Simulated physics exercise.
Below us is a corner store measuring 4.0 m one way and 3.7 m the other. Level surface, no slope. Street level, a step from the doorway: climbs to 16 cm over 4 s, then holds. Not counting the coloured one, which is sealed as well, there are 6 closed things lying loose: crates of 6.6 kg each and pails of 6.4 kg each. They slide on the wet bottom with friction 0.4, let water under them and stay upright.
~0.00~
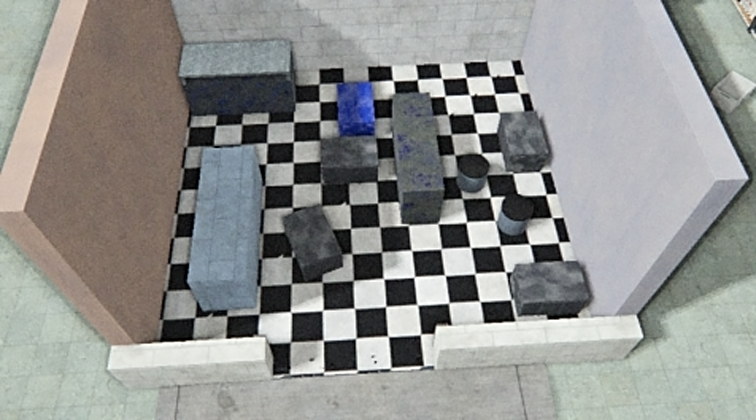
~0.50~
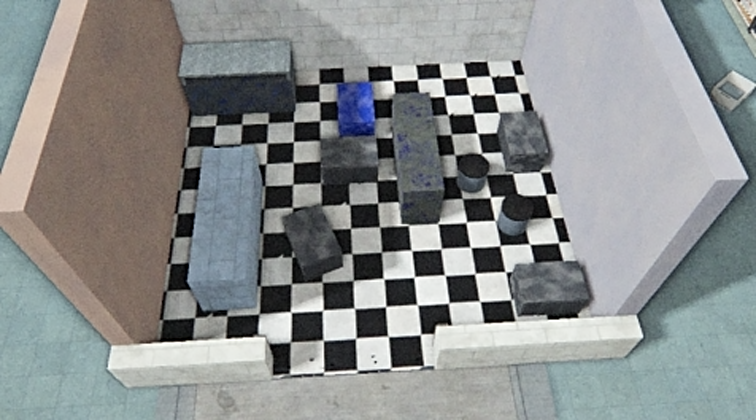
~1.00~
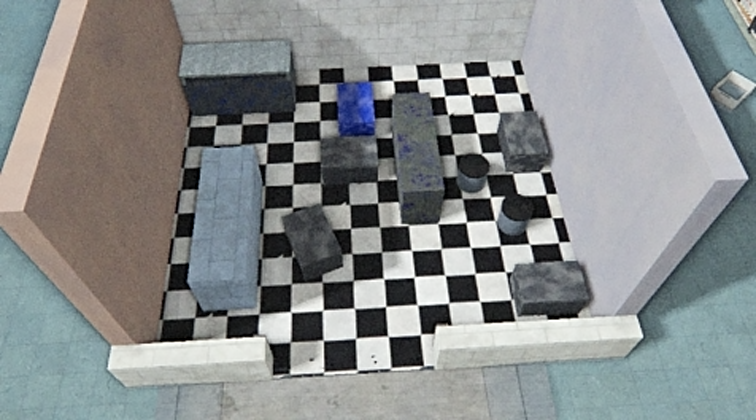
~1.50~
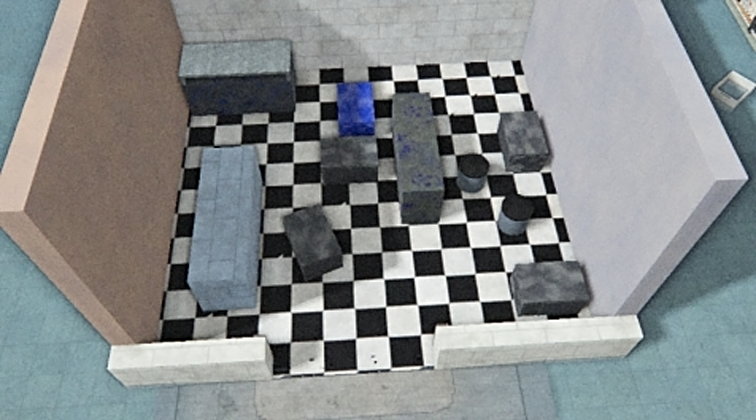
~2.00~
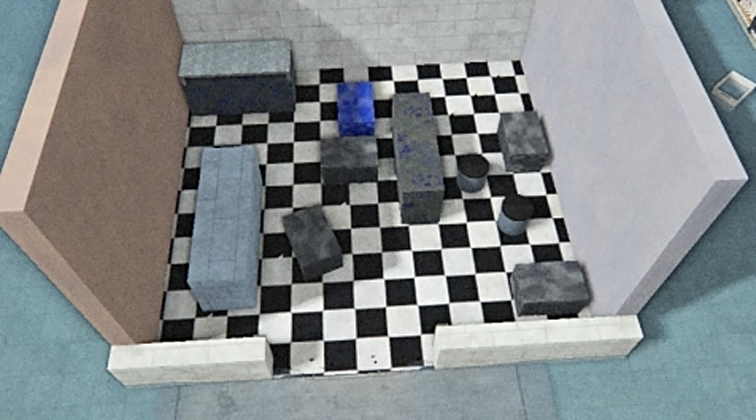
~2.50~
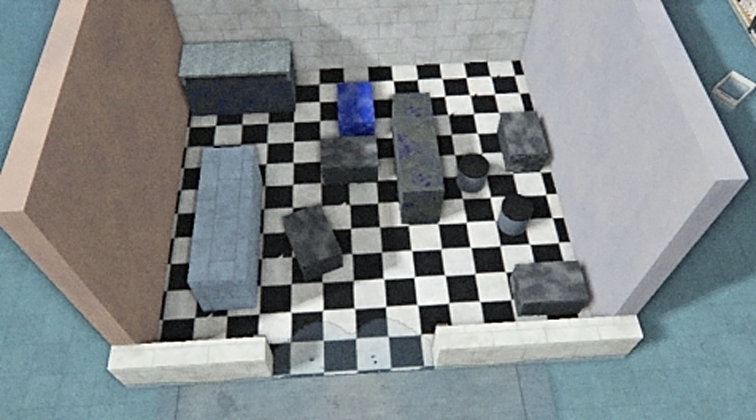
A checkered-floor store sits still, then a little shallow water spreads inside its front doorway.
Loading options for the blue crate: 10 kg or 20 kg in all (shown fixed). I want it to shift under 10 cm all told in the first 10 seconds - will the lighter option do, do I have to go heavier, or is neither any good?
Neither is any good.
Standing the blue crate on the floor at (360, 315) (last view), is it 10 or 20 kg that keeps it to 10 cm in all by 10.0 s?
Looking at the loads, neither keeps it.
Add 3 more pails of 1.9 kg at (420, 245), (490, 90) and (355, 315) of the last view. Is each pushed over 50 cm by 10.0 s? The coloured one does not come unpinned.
First: Beyond the limit; second: Inside the limit; third: Beyond the limit.
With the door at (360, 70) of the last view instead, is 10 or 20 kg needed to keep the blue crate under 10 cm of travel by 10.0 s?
So neither mass does it.
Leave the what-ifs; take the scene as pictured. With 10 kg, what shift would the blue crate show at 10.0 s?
60 cm.
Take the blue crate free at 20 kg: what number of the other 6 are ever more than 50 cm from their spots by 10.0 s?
The total is 3.
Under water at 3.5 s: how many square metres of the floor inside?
Somewhere around 1.5 m2, roughly.
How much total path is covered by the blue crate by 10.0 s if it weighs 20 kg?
About 80 cm.
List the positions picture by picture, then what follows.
The blue crate at (355, 102), on the bottom; water covers 0.0 m2; 0 of 7 have shifted, in the first picture.
The blue crate at (355, 102), on the bottom; 0.0 m2 under water; 0 of 7 have shifted, in the second picture.
The blue crate at (355, 102), on the bottom; 0.0 m2 under water; 0 of 7 have shifted, in the third picture.
The blue crate at (355, 102), on the bottom; 0.0 m2 under water; 0 of 7 have shifted, in the fourth picture.
The blue crate at (355, 102), on the bottom; water covers 0.0 m2; 0 of 7 have shifted, in the fifth picture.
The blue crate at (355, 102), on the bottom; 0.3 m2 under water; 0 of 7 have shifted, in the sixth picture.
After 3.5 s the blue crate would be 0 cm from its start with 10 kg and 0 cm from its start with 20 kg; 0 cm of water round it then.
After 4.5 s the blue crate would be 0 cm from its start with 10 kg and 0 cm from its start with 20 kg; 0 cm of water round it then.
After 7.0 s the blue crate would be 57 cm from its start with 10 kg and 24 cm from its start with 20 kg; 6 cm of water round it then.
After 10.0 s the blue crate would be 62 cm from its start with 10 kg and 67 cm from its start with 20 kg; 8 cm of water round it then.
